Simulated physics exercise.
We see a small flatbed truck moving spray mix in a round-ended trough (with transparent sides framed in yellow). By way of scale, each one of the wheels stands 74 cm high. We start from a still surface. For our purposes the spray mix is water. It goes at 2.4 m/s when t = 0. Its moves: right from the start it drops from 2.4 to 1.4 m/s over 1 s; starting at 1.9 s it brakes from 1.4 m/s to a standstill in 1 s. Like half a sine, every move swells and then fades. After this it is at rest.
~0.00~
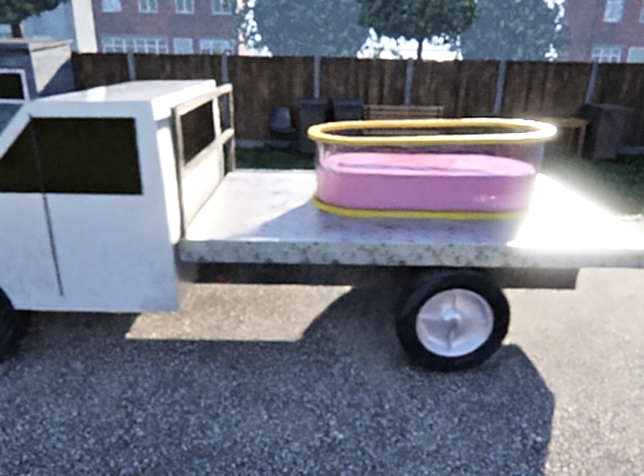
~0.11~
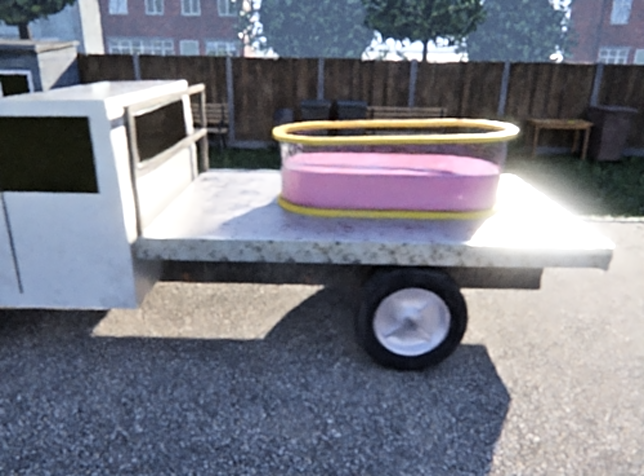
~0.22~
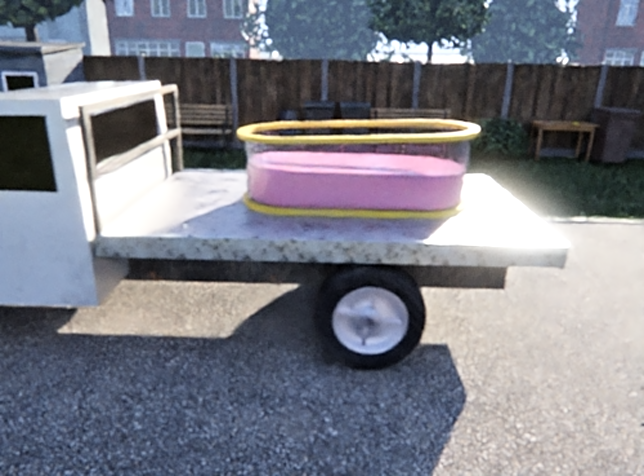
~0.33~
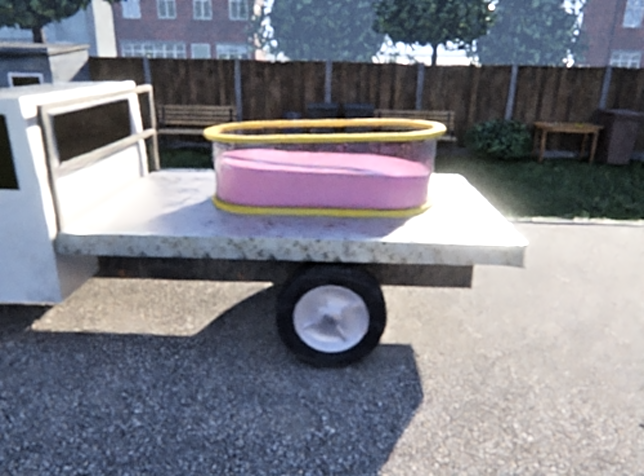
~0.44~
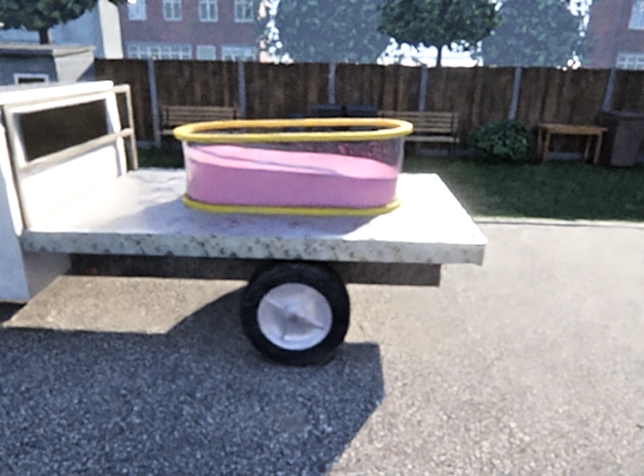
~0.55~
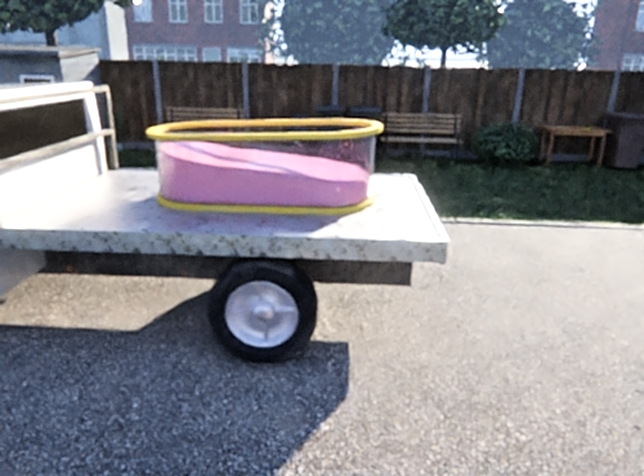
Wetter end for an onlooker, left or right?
The surge carries more out to the left.
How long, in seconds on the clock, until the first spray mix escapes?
I'd put it at near 3.0 seconds.
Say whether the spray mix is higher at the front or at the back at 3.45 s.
Rear end.
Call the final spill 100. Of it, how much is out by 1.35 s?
0 %.
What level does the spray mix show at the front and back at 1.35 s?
Roughly 30 cm in front and 18 cm behind.
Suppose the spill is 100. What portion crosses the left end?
Fraction of spill: Roughly 90%.
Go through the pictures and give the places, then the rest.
In the first picture, the surface is at (338, 166) by the front wall; at (523, 169) by the back wall; it shows no tilt against the walls; the front is on the left, levels are read along the near wall; a wheel hub at (456, 327).
In the second picture, the surface is at (301, 165) by the front wall; at (486, 169) by the back wall; it shows no tilt against the walls.
In the third picture, the surface is at (265, 165) by the front wall; at (449, 169) by the back wall; it shows no tilt against the walls.
In the fourth picture, the surface is at (232, 159) by the front wall; at (414, 173) by the back wall; it climbs 3° towards the left end.
In the fifth picture, the surface is at (201, 157) by the front wall; at (382, 172) by the back wall; it climbs 4° towards the left end.
In the sixth picture, the surface is at (173, 151) by the front wall; at (352, 176) by the back wall; it climbs 7° towards the left end; a wheel hub at (261, 318).
After 1.35 s the surface is 30 cm up at the front and 17 cm at the back; nothing has left.
After 2.35 s the surface is 24 cm up at the front and 18 cm at the back; nothing has left.
After 3.45 s the surface is 21 cm up at the front and 30 cm at the back; 9 per cent is out, over the left end.
After 5.89 s 11 per cent is out, over the left end, a little elsewhere; the left end has passed 9 per cent and the right end 1.
